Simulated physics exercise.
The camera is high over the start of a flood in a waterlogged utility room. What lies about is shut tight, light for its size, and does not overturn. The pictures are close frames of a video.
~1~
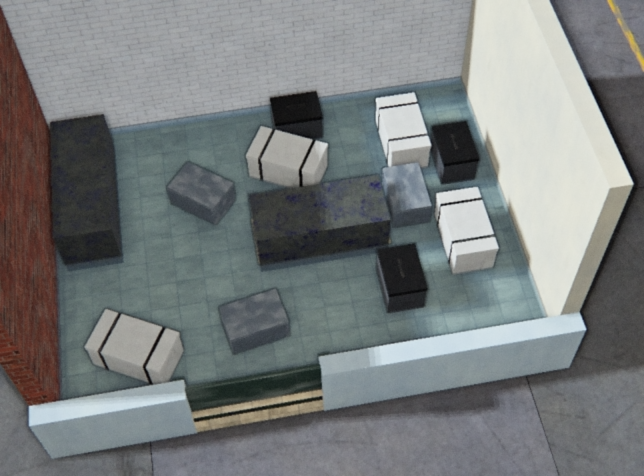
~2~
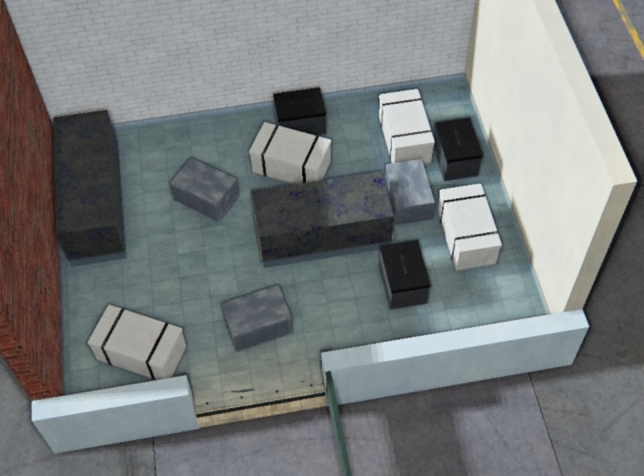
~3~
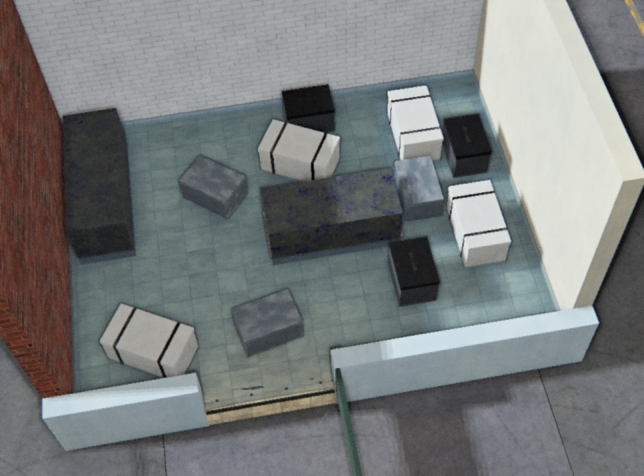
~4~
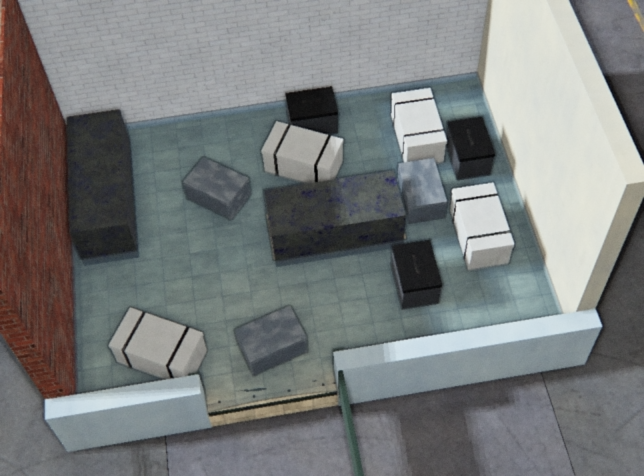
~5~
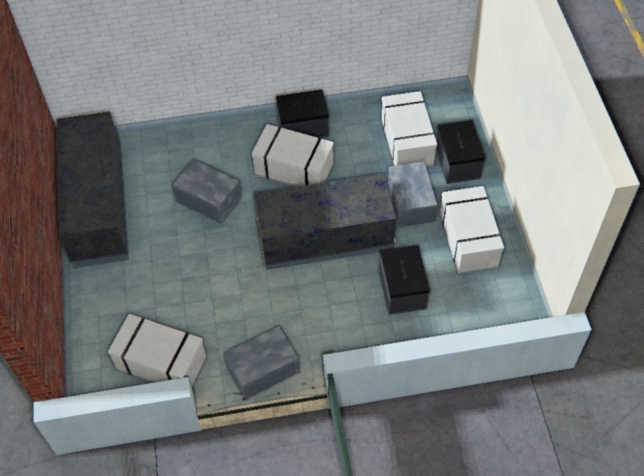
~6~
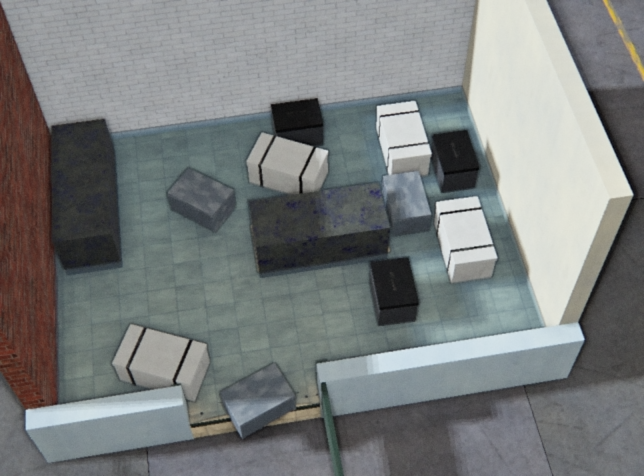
Grey box drifting across the wet tiled floor into the open doorway of a roofless room, as a nearby white box shifts slightly.
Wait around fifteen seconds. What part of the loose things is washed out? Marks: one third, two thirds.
It is one to two thirds.
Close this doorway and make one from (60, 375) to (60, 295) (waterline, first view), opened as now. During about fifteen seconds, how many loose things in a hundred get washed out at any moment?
Near 30 in a hundred.
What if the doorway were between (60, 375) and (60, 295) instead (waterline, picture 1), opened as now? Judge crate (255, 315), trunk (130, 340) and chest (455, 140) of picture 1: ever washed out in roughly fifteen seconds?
In that order: Yes, washed out, stays.
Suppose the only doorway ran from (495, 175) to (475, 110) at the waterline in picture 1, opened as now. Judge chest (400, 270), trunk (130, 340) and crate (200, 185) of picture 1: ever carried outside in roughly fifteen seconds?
One after the other: Washed out, kept in, left behind.
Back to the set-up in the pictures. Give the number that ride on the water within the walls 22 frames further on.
The number is 7.
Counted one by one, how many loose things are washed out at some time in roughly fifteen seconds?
It comes to 4.
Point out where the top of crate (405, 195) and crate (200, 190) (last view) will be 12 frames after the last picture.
At about (396, 263) and (193, 279).
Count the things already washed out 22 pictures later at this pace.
The number is 3.
A moment on, 1 of 10 are out; 9 afloat.
Next, 2 of 10 are out; 8 afloat.
Later, 3 of 10 are out; 7 afloat.
In the end, 4 of 10 are out; 6 afloat.
